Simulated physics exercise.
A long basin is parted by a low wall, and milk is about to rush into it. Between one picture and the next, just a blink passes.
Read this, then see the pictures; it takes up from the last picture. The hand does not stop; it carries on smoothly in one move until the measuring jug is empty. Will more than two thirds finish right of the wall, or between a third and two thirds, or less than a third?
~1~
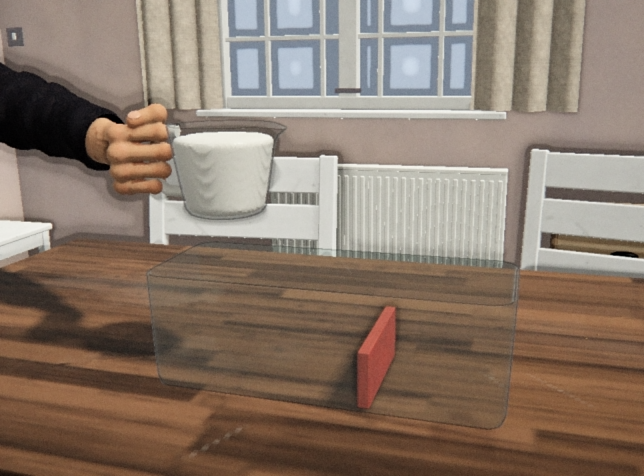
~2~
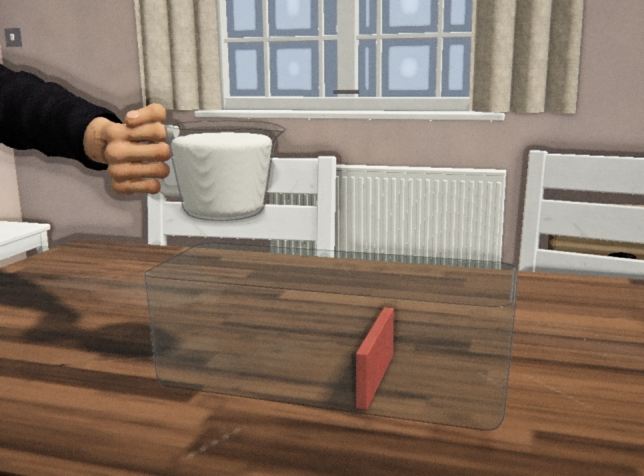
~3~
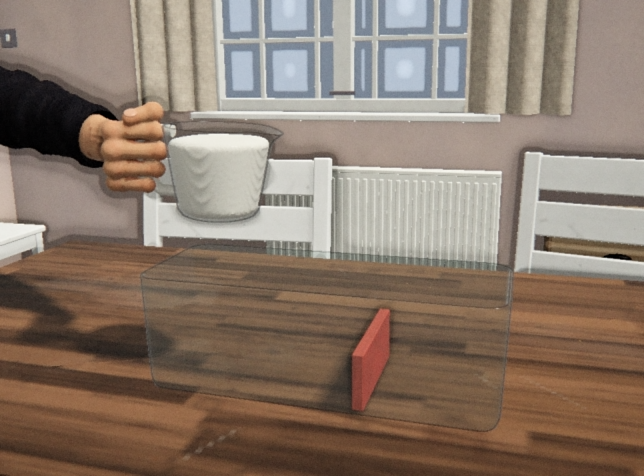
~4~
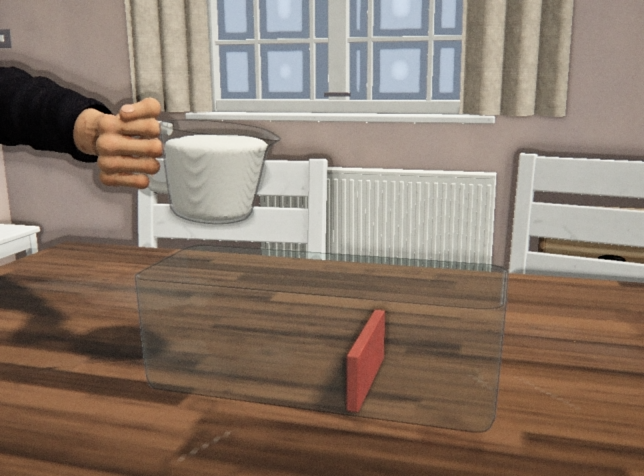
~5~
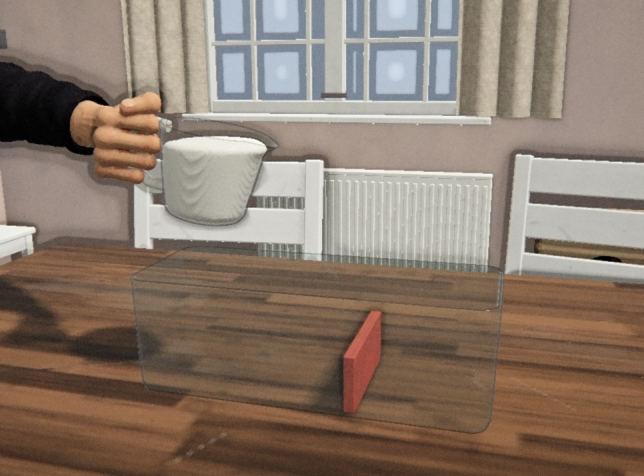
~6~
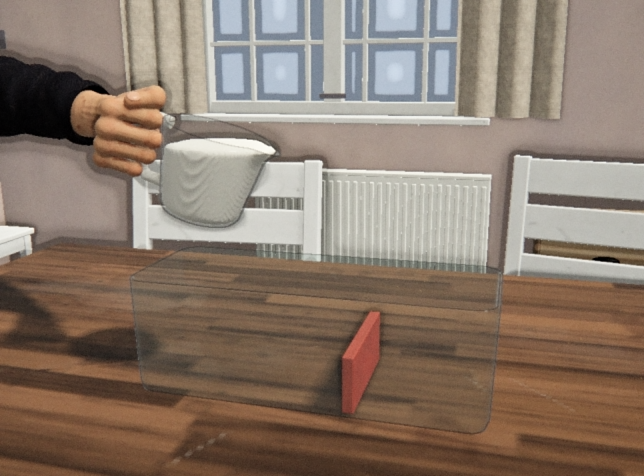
Right of the wall there will be less than a third.
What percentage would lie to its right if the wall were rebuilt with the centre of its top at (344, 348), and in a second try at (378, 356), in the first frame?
45 % and 10 %, roughly.
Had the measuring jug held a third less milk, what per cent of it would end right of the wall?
Near 5 in a hundred.
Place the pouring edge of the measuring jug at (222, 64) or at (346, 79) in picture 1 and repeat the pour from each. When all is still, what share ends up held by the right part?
Start one gives some 0 %, start two some 80 %.
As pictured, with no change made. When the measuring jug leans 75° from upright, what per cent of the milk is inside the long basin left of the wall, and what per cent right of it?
The left part holds around 30 percent, the right part 0 percent.
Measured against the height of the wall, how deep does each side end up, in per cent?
I'd put the left at about 30 and the right at about 0.
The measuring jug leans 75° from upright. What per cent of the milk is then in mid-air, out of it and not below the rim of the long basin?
Around 20 in a hundred, more or less.
A moment on, the measuring jug is tipped on its side and 52 per cent is still to pour, 28 is left of the wall and 0 right of it.
Next, the measuring jug is tipped right over and 3 per cent is still to pour, 92 is left of the wall and 1 right of it.
Then the measuring jug is tipped right over and 0 per cent is still to pour, 98 is left of the wall and 1 right of it.
Later the measuring jug is tipped right over and 0 per cent is still to pour, 98 is left of the wall and 1 right of it.
At rest 98 per cent lies left of the wall, 1 right of it and 1 outside.
